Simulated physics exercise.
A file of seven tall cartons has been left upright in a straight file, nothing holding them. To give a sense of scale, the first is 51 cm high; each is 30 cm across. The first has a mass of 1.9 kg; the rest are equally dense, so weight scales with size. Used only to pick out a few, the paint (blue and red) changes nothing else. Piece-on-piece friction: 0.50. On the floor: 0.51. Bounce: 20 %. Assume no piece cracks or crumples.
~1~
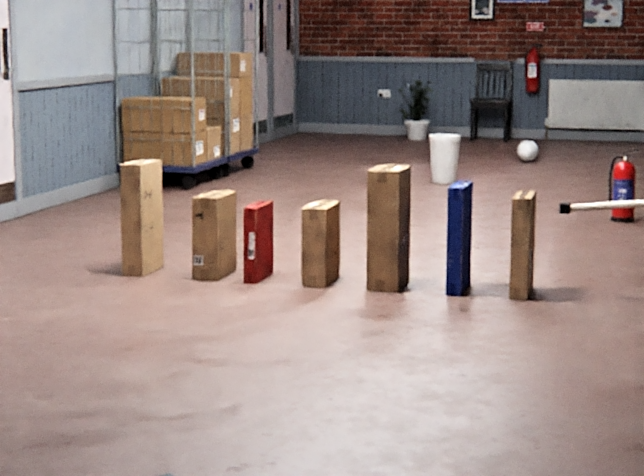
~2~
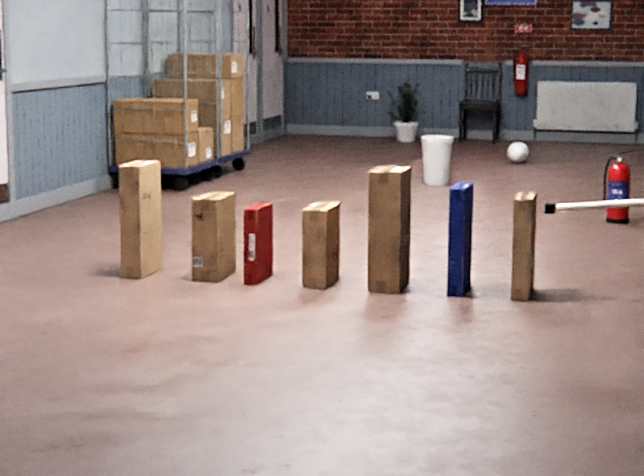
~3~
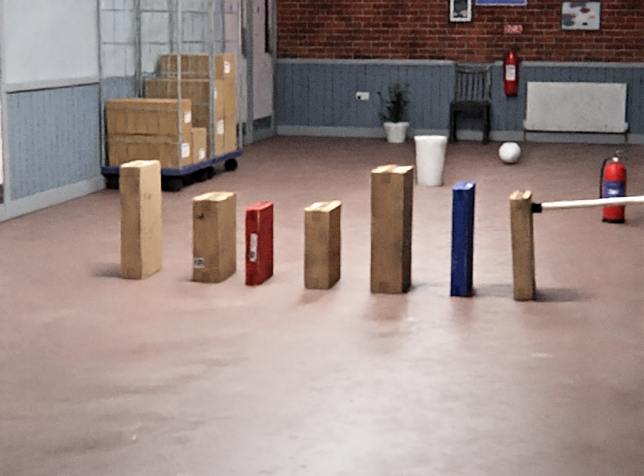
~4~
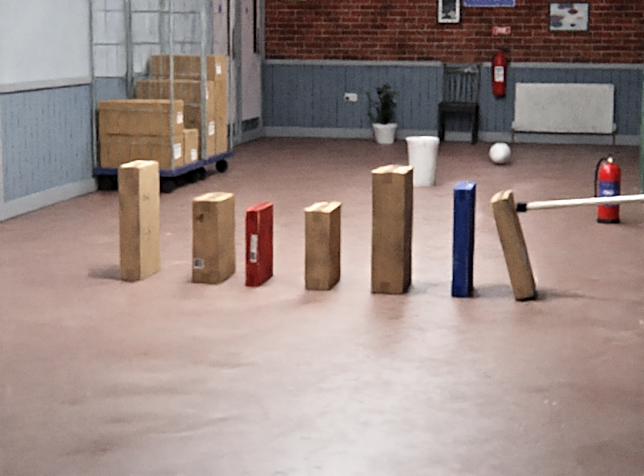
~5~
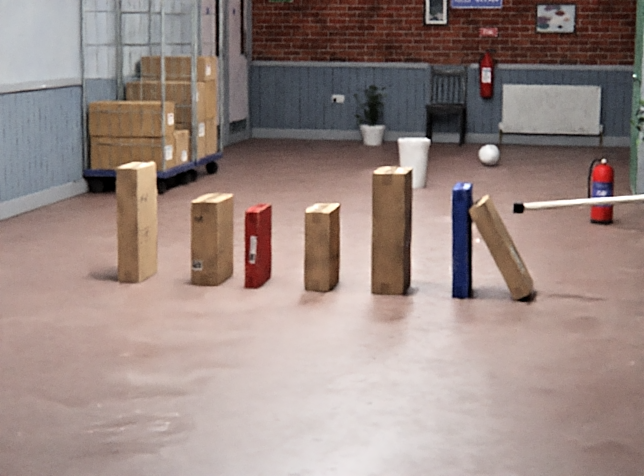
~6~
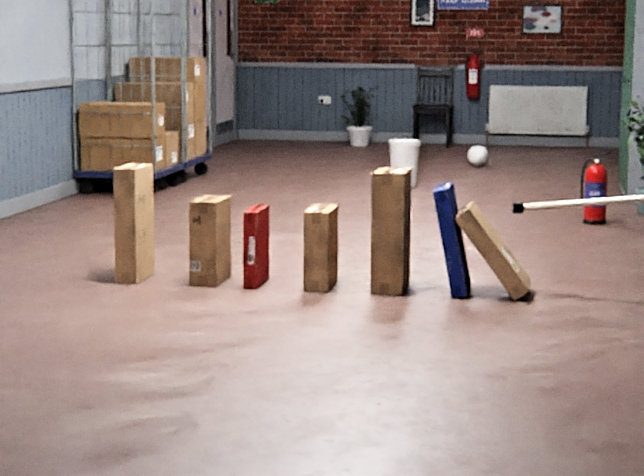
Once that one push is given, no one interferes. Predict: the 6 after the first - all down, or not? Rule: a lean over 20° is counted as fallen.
All down.
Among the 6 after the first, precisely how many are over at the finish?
Count: 6.
Then, 0.31 s past the last view, 1 of the 6 other cartons over; blue carton 32° from how it stood.
Then, 0.93 s past the last view, 3 of the 6 other cartons over; blue carton 57° from how it stood.
Then, 1.27 s past the last view, 5 of the 6 other cartons over; blue carton 66° from how it stood; red carton 42° from how it stood.
Then, 1.77 s past the last view, 6 of the 6 other cartons over; blue carton 67° from how it stood; red carton 58° from how it stood.
In the end, 6 of the 6 other cartons over; blue carton 67° from how it stood; red carton 58° from how it stood. Not one is left standing. From the last view, middles, blue carton near (409, 263), red carton near (218, 257).
